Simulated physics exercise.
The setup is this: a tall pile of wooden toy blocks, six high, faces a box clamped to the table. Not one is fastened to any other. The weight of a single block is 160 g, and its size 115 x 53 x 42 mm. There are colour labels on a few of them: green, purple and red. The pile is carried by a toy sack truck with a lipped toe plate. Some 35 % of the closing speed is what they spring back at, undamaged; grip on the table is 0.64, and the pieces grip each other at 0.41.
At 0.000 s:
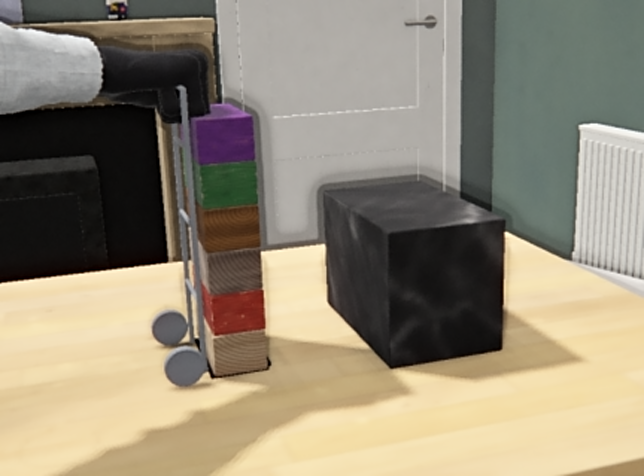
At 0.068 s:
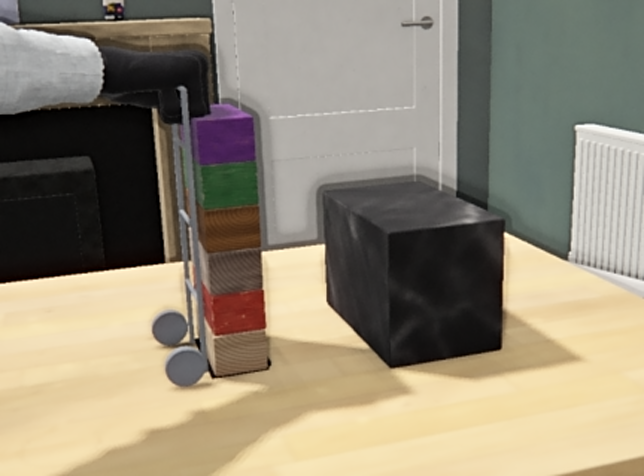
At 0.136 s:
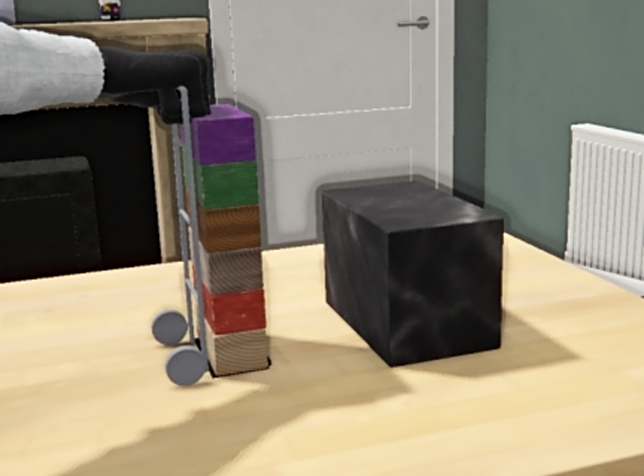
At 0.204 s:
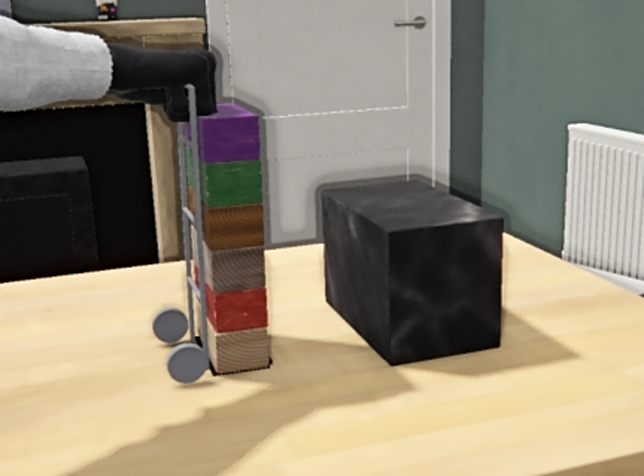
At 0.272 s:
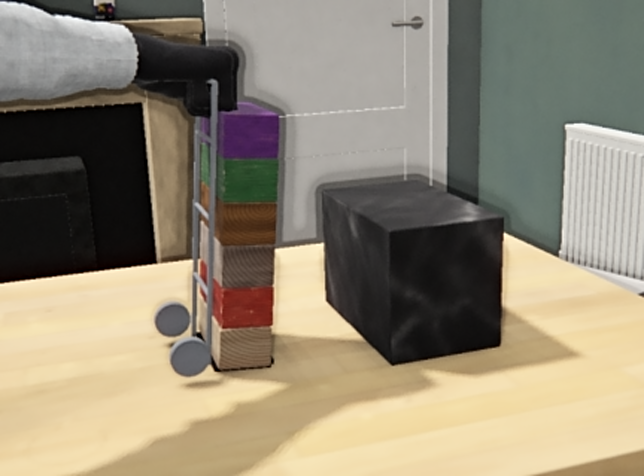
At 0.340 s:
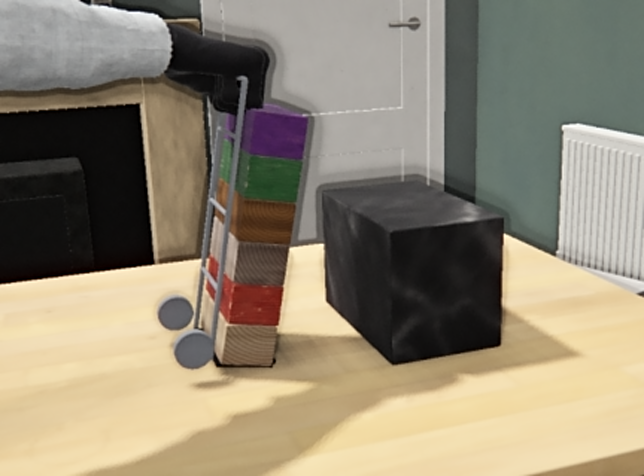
A black-gloved hand held a small sack truck stacked with six coloured blocks still beside a black box, then pushed its top to the right, and the whole stack leaned toward the box.
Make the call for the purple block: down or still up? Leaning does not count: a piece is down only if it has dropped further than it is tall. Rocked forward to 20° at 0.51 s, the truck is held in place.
My call: Down.
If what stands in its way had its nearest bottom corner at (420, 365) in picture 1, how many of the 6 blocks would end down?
4 in total.
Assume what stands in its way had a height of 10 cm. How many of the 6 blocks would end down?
Then the number is 4.
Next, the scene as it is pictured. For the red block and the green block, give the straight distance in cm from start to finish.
Red shifts 6 cm and green shifts 16 cm.
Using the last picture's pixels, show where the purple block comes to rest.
It ends up at about (532, 289) in the last picture.
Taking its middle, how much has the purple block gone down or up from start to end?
21 centimetres lower, roughly.
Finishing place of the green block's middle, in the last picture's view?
Its middle finishes near pixel (364, 184) of the last picture.
By 0.40 s, none of the 6 blocks down, 6 disturbed; purple block tilted 17°; green block tilted 17°.
By 0.50 s, none of the 6 blocks down, 6 disturbed; purple block tilted 29°, 15 mm lower; green block tilted 29°.
By 0.60 s, 1 of the 6 blocks down; purple block tilted 61°, 58 mm lower; green block tilted 57°, 19 mm lower.
By 0.84 s, 1 of the 6 blocks down; purple block tilted 33°, 18 cm lower; green block on its side.
When it is over (1.6 s), 1 of the 6 blocks down; purple block 21 cm lower; green block on its side; red block tilted 41°. In pixels of the last frame, middles, purple block near (533, 289), green block near (364, 184).
